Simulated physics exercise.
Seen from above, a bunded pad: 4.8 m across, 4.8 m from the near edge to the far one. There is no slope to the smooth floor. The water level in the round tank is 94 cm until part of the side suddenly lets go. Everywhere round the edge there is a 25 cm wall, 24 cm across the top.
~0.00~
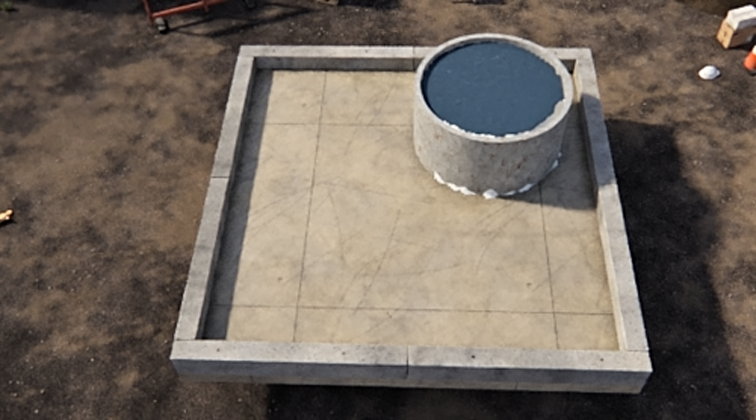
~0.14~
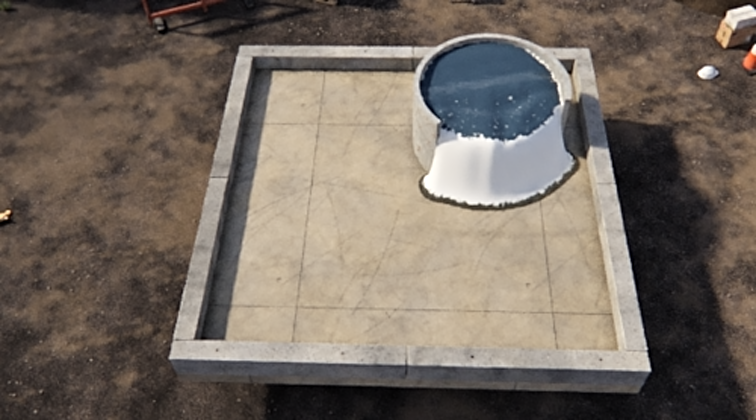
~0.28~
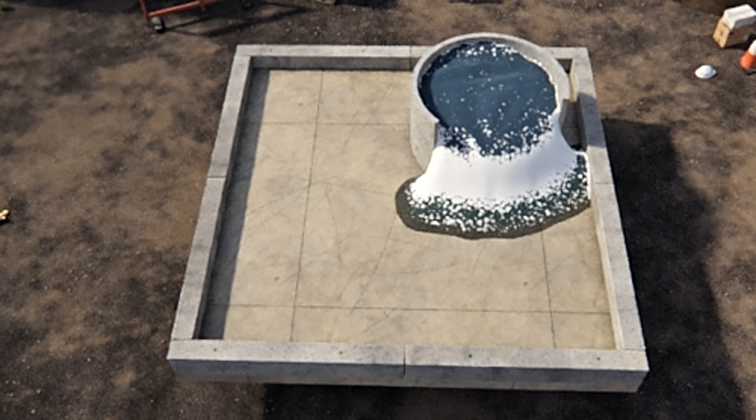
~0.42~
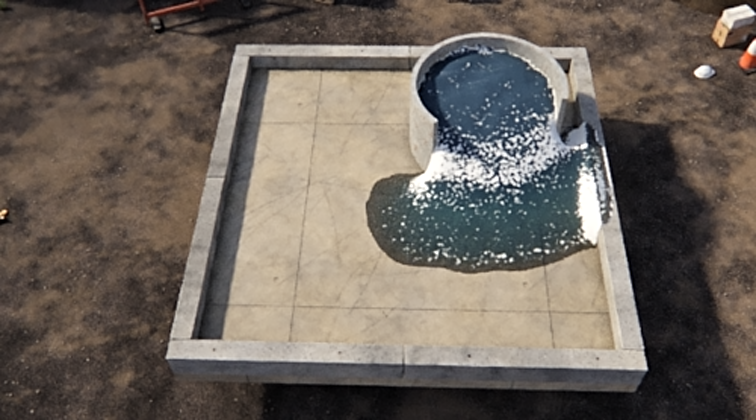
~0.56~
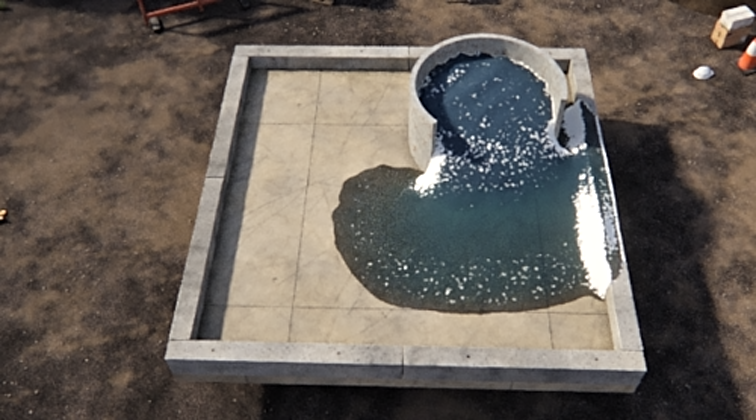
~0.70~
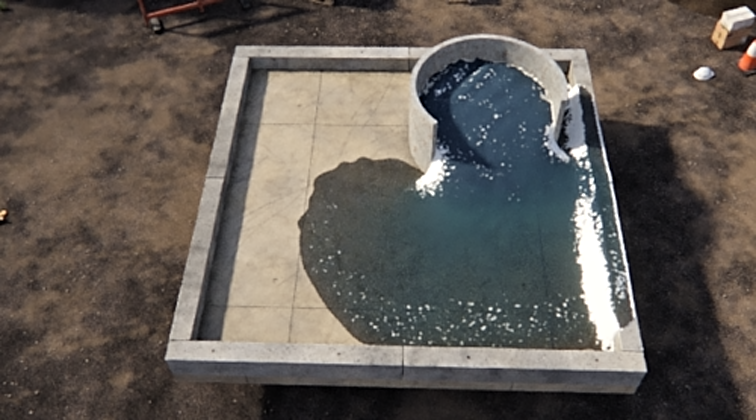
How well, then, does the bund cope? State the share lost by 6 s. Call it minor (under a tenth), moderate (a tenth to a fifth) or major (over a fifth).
Major.
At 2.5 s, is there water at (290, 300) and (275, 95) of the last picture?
Awash, then not yet touched.
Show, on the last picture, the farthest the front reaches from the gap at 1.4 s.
Location: Approx. (196, 350) in the last view.
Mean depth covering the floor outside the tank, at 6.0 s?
The depth comes to around 9 centimetres.
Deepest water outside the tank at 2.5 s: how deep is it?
Around 40 centimetres.
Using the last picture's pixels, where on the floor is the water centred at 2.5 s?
It lies at roughly (454, 252) in pixels.
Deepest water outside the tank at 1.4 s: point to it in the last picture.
Location: Approx. (530, 358).
After 1.1 s water covers 55 % of the floor and is deepest (61 cm) near (547, 358); 3 % is over the wall.
After 1.4 s water covers 60 % of the floor and is deepest (64 cm) near (530, 358); 7 % is over the wall.
After 2.5 s water covers 55 % of the floor and is deepest (40 cm) near (611, 360); 21 % is over the wall.
After 4.0 s water covers 85 % of the floor and is deepest (26 cm) near (243, 351); 24 % is over the wall.
After 6.0 s water covers 85 % of the floor and is deepest (22 cm) near (253, 71); 24 % is over the wall.
